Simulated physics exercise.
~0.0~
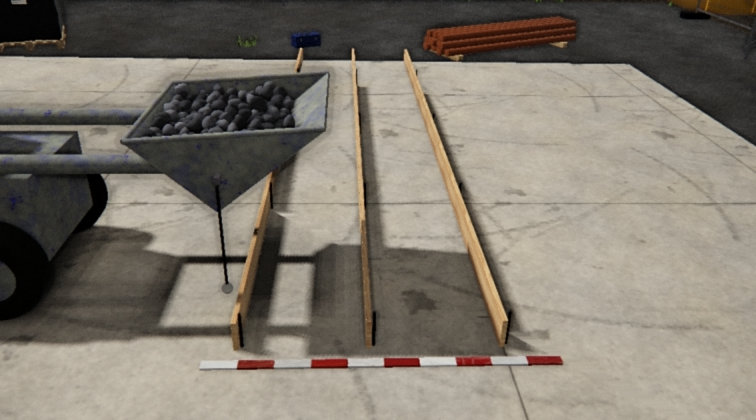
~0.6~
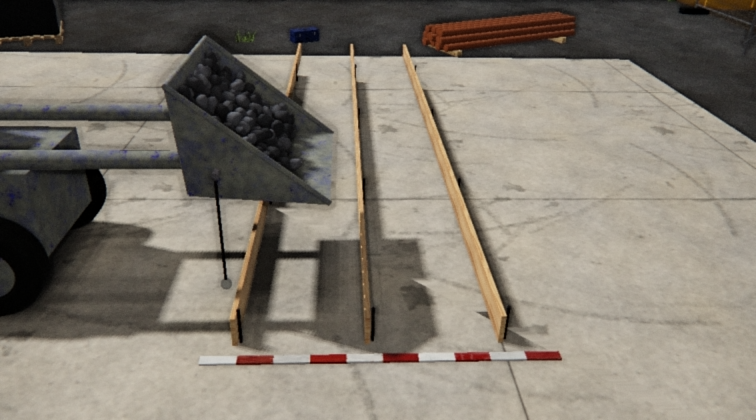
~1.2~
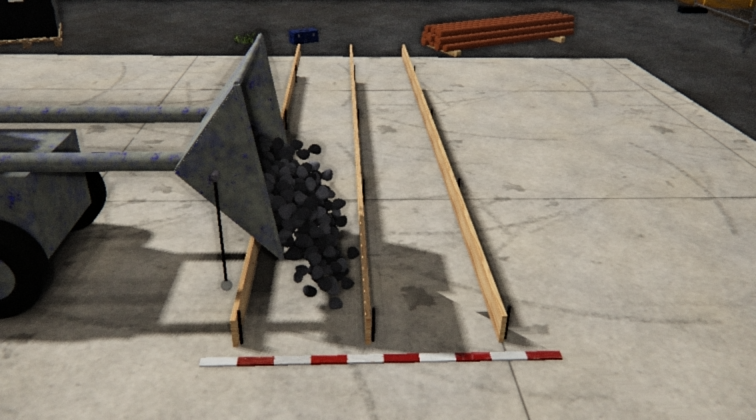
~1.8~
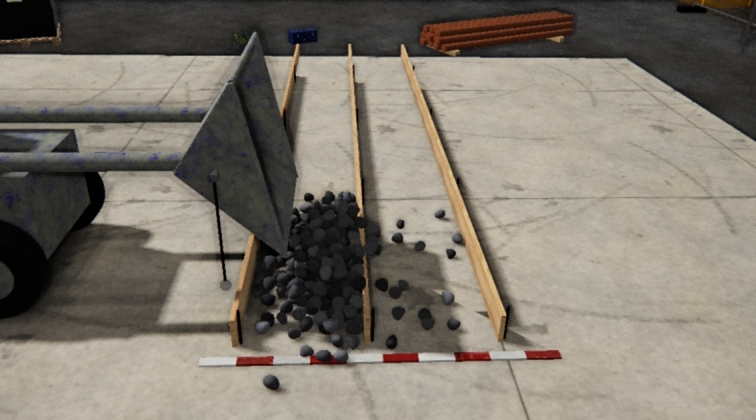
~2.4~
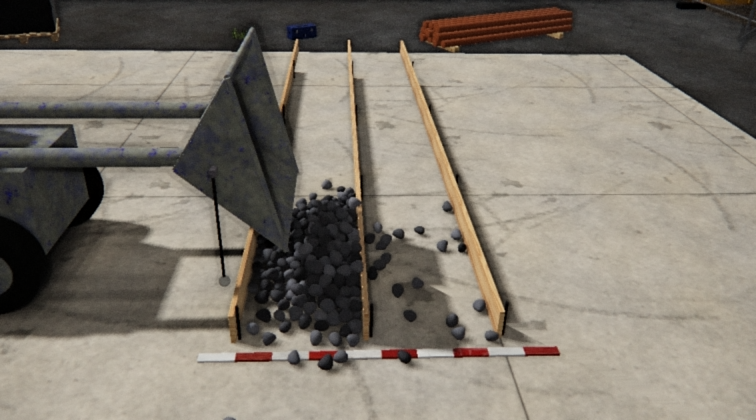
On a pale concrete yard, seen from slightly above by a gently swaying camera, a grey loader stands at the left with a bucket of dark, rounded stones raised over three long wooden boards. A red and white striped bar lies across their near ends, and reddish-brown pipes are stacked behind. The bucket tips forward to the right, and the stones slide towards its lip. It tilts steeply, and they pour down between the boards. Most end heaped in the left bay, while some lie scattered in the right bay and a few rest near the striped bar.
